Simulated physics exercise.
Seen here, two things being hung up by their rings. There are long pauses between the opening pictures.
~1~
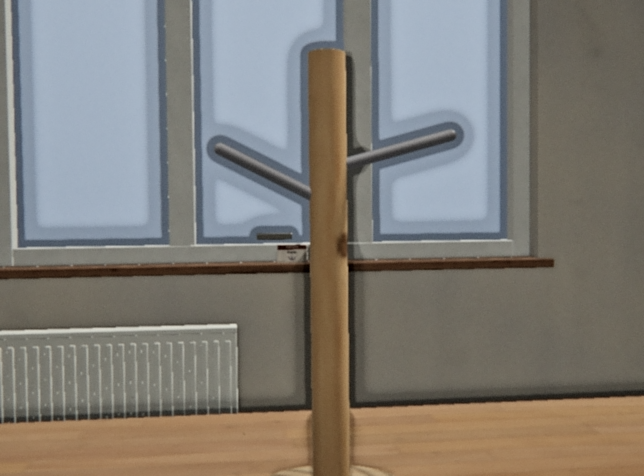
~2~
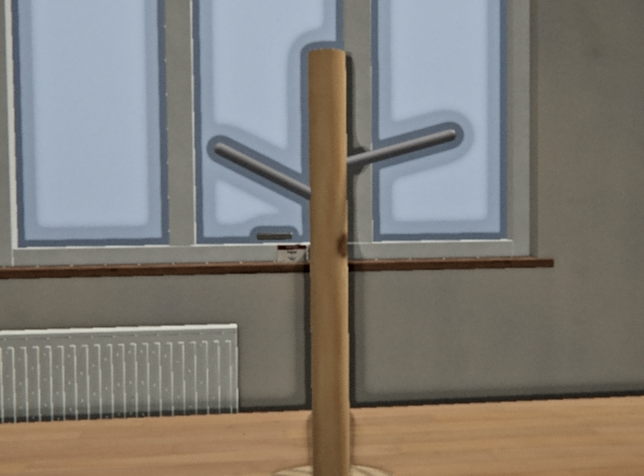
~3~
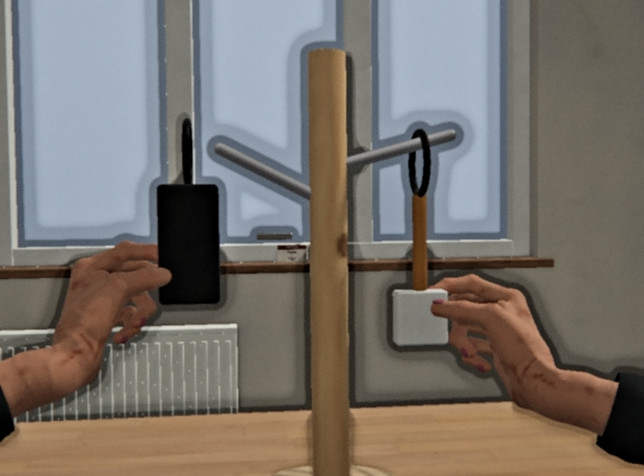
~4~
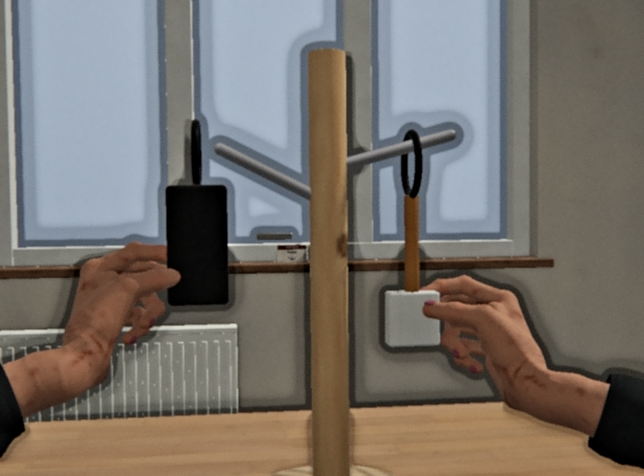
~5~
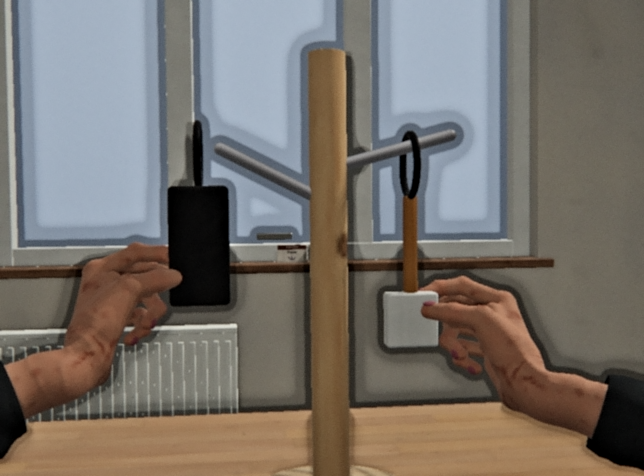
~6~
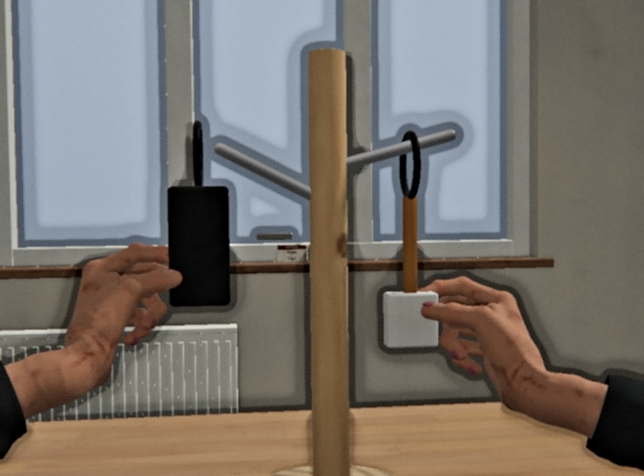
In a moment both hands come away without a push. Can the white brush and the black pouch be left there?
As it turns out, the white brush hangs there; the black pouch slips down.
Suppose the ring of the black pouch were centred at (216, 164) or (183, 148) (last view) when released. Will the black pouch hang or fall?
In that order, it falls off; drops to the table.
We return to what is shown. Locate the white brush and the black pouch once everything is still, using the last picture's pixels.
The white brush at (365, 255), the black pouch at (203, 426).
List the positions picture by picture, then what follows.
The first frame shows peg stand (338, 283).
The second frame shows peg stand (338, 283).
The third frame shows still on the way; white brush (419, 236); peg stand (338, 283).
The fourth frame shows still on the way; black pouch (197, 212); peg stand (338, 283).
The fifth frame shows still on the way; white brush (410, 238); peg stand (338, 283).
The sixth frame shows in place, still held; white brush (410, 238); black pouch (199, 213); peg stand (338, 283).
Then, 0.16 s past the last view, white brush leaning 9° off how it started near (397, 246); black pouch in the air near (201, 287).
Finally, the white brush remains hooked, near (366, 255); the black pouch drops to the table, near (203, 426).
